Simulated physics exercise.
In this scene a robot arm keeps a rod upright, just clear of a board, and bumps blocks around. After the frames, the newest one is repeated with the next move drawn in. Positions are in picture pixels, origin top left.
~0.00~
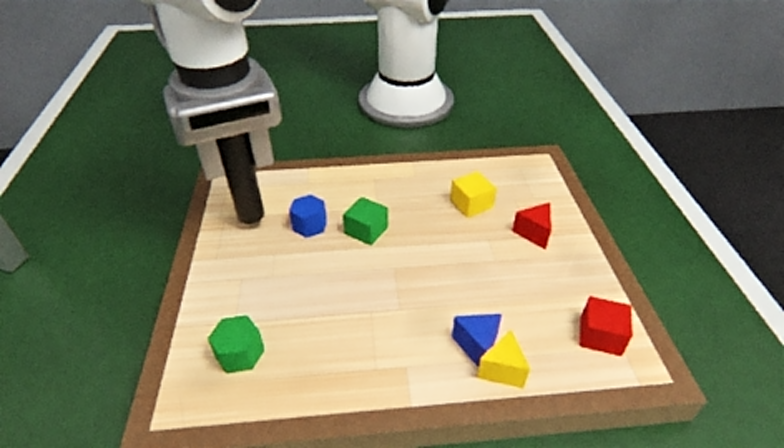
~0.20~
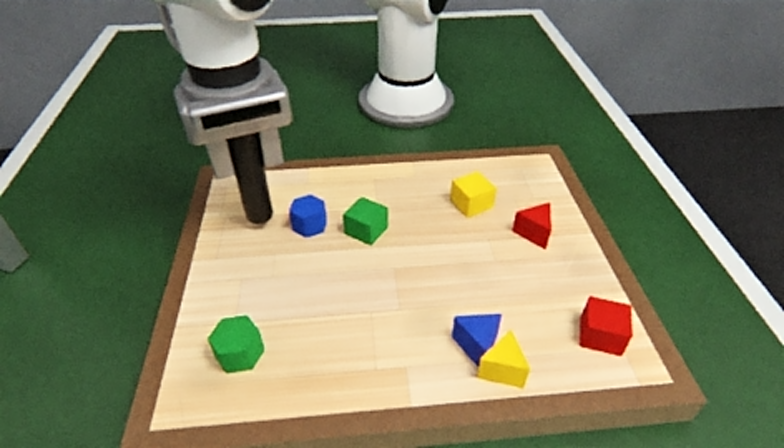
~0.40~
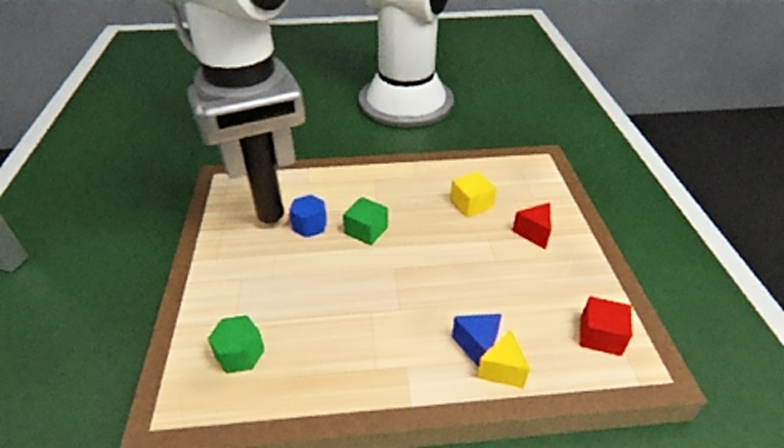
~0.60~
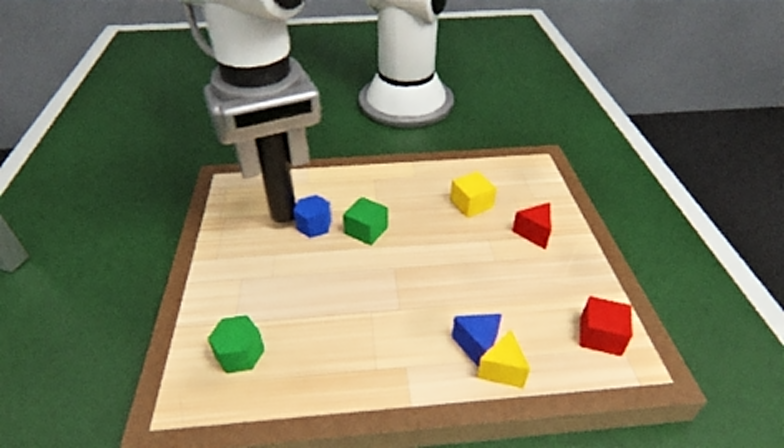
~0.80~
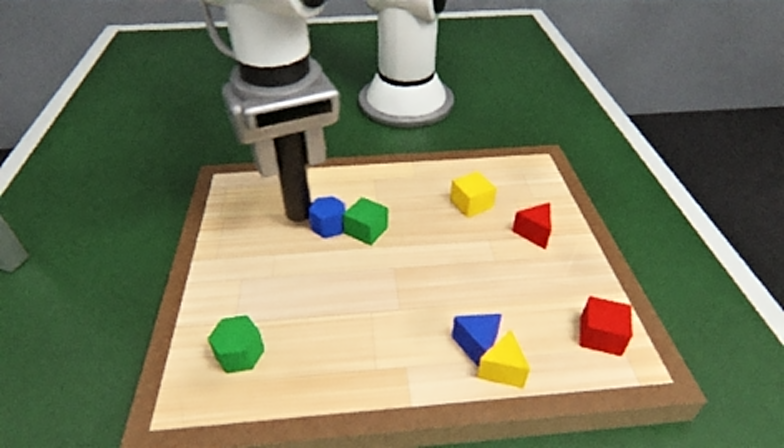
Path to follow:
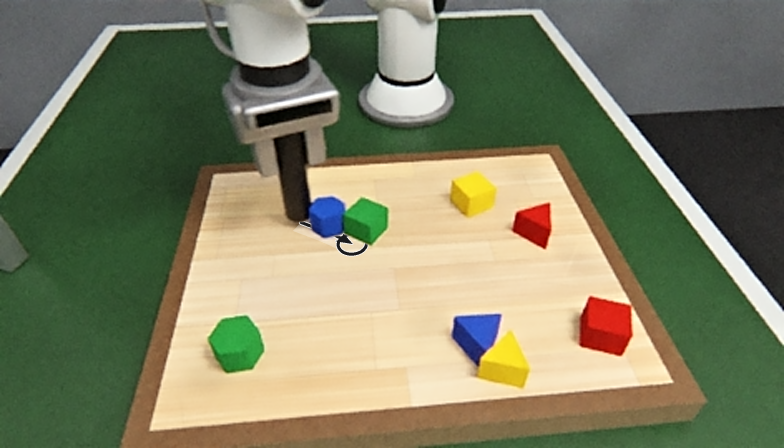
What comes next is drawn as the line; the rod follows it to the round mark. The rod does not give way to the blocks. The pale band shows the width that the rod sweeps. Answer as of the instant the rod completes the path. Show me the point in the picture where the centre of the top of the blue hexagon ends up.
The top centre is at (383, 222).
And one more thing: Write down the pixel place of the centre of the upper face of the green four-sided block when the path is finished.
Top centre: (414, 211).
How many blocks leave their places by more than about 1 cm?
The count is two.
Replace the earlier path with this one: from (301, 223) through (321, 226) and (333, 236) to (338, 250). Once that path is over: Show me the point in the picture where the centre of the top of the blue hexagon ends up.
Its top face will be centred at roughly (367, 224).
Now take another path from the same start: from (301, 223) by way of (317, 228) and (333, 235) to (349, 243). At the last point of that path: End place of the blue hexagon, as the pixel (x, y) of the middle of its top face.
That would be at about pixel (379, 221).
The line goes from (301, 223) through (327, 232) to (352, 244).
What follows on the original path. Halfway along, rod at (327, 224); blue hexagon at (356, 215); green four-sided block at (390, 212), turned 25° anticlockwise.
At the end, rod at (352, 236); blue hexagon at (383, 222), turned 25° anticlockwise; green four-sided block at (414, 211), turned 45° anticlockwise.
